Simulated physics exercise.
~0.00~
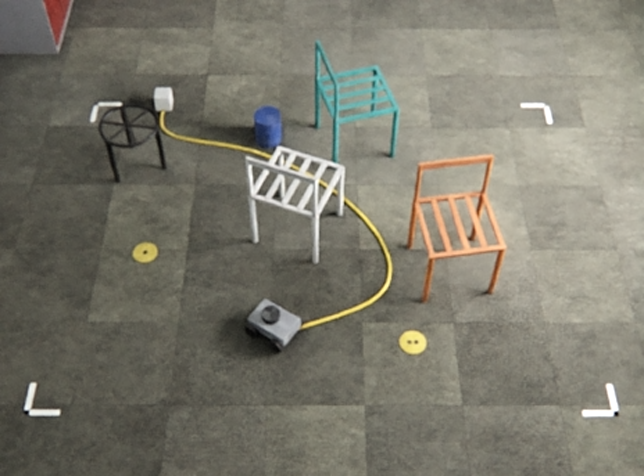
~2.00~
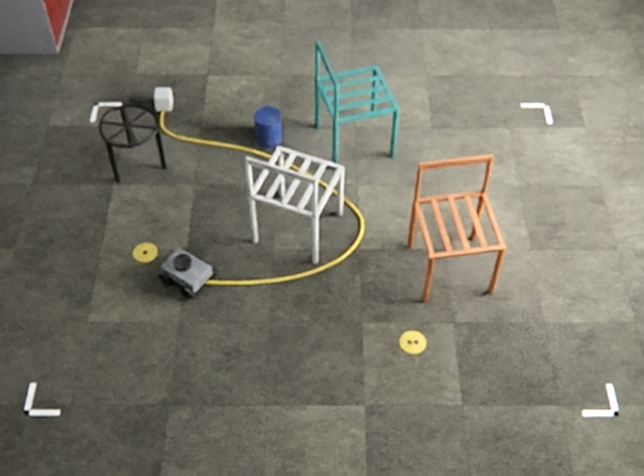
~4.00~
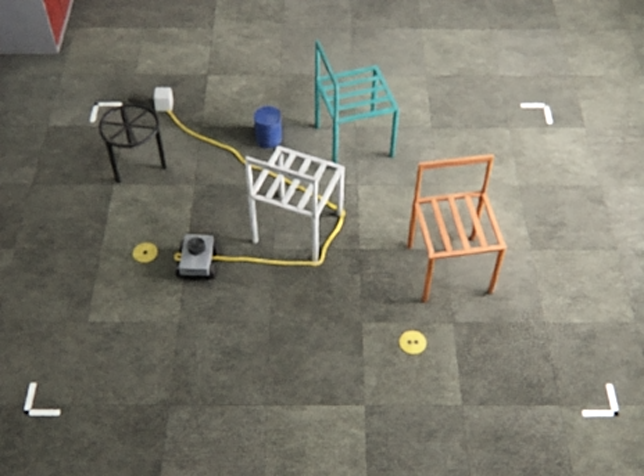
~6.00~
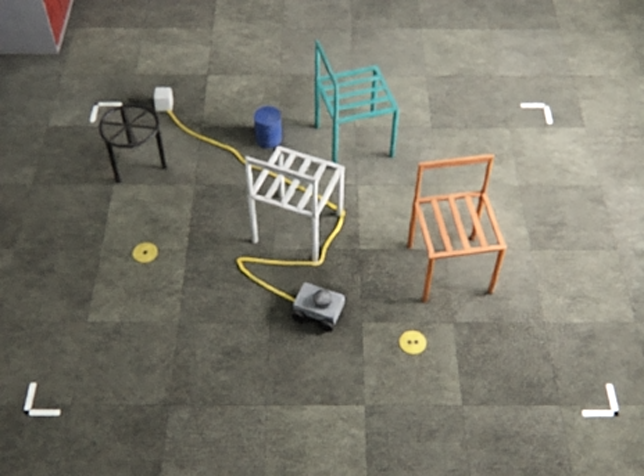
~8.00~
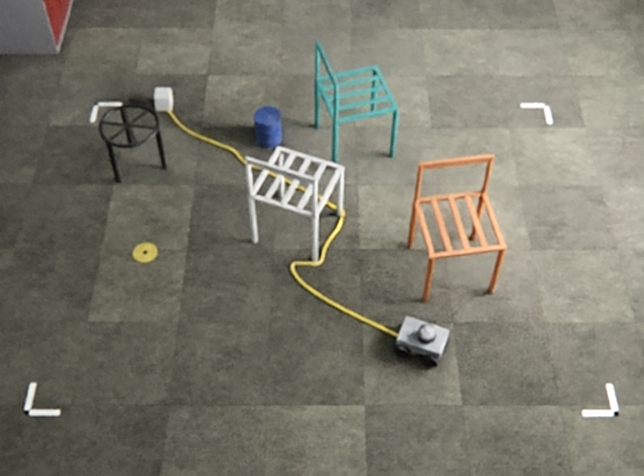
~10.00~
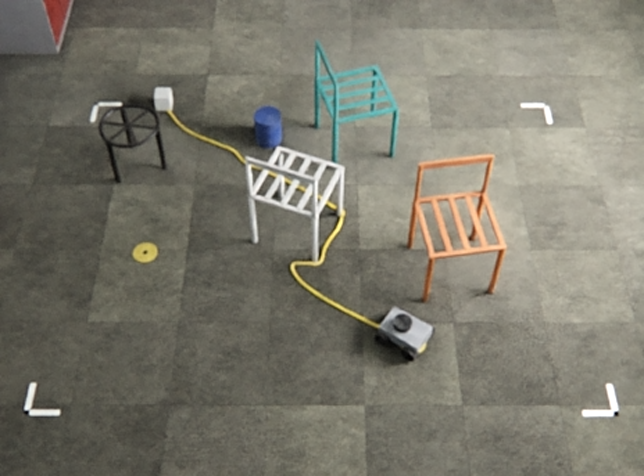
Four chairs and stools standing still as a small grey cart trailing a yellow cord drives left, then right, stopping lower right.
